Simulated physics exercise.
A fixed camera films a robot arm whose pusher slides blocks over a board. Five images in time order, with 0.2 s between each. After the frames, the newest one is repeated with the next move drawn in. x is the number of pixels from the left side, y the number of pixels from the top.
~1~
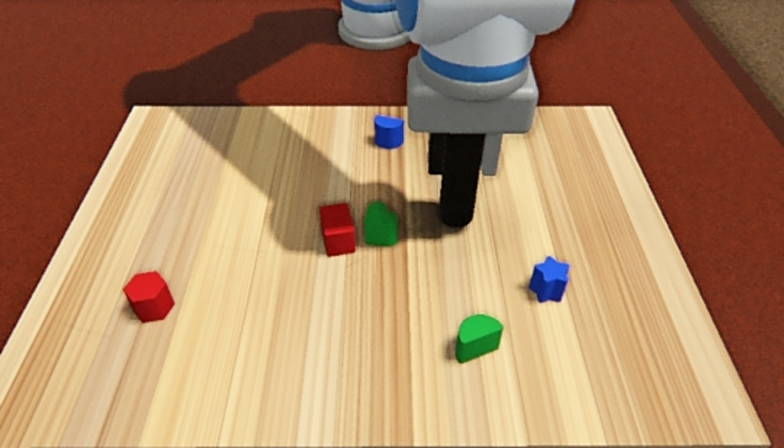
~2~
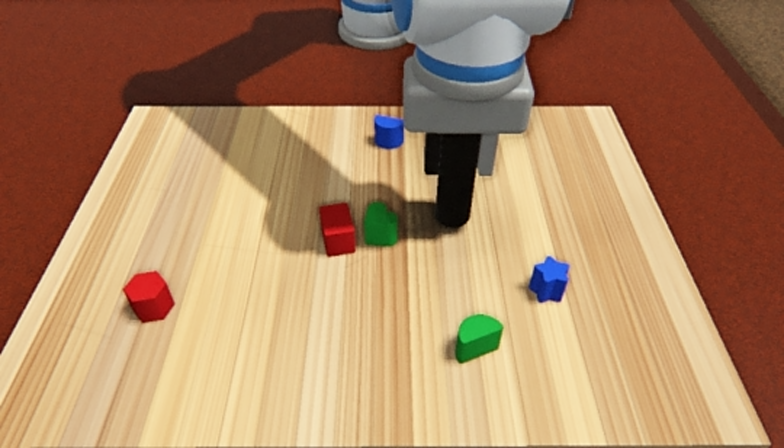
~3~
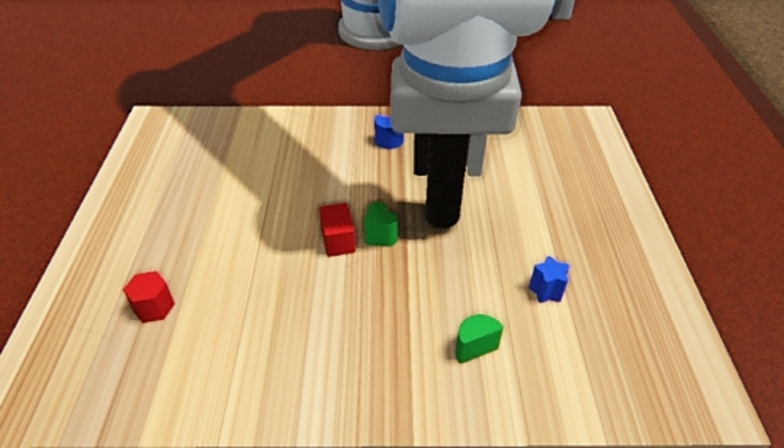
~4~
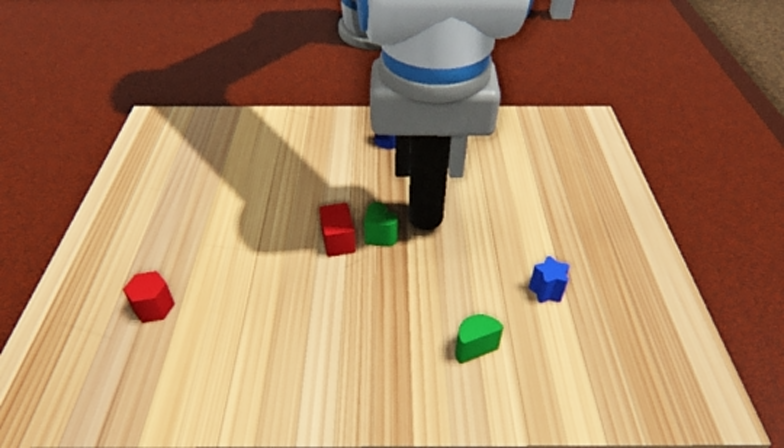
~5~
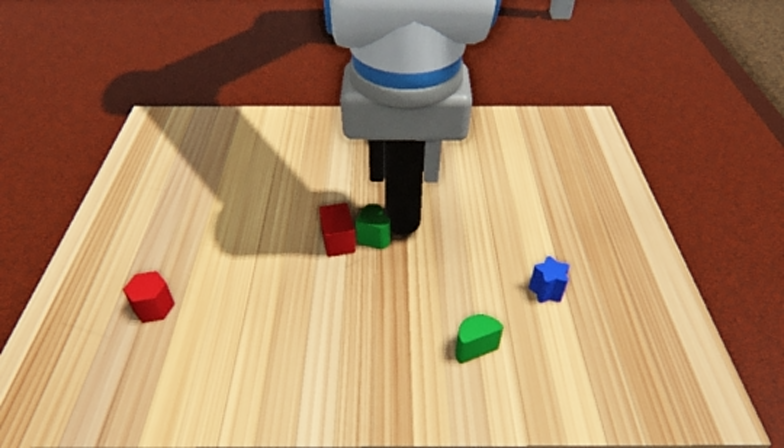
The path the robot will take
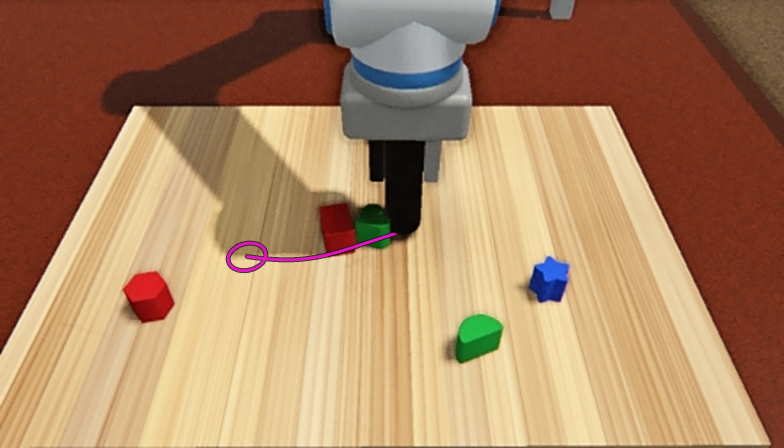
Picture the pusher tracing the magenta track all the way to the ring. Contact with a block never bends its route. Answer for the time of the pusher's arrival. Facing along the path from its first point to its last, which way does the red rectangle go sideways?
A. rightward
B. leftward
My answer is option A.
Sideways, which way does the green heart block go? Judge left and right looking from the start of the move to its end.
It goes left.
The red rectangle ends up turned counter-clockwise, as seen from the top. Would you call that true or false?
This is false.
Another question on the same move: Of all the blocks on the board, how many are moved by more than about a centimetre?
Two get moved.
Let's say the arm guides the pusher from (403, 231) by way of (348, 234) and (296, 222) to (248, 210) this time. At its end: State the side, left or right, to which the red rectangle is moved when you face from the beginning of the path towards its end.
It is displaced to the left.
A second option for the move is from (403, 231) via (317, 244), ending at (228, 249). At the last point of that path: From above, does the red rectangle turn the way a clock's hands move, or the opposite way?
The turn is clockwise.
The drawn path runs from (403, 231) via (354, 247) and (301, 259), ending at (247, 257).
On the path given first. One third of the way, pusher at (353, 240); red rectangle at (299, 220), turned 40° clockwise; green heart block at (321, 232).
Two thirds of the way, pusher at (299, 252); red rectangle at (274, 218), turned 80° clockwise; green heart block at (265, 246).
At the end, pusher at (245, 249); red six-sided block not moved; red rectangle at (266, 211), turned 105° clockwise; green heart block at (222, 255), turned 40° anticlockwise.
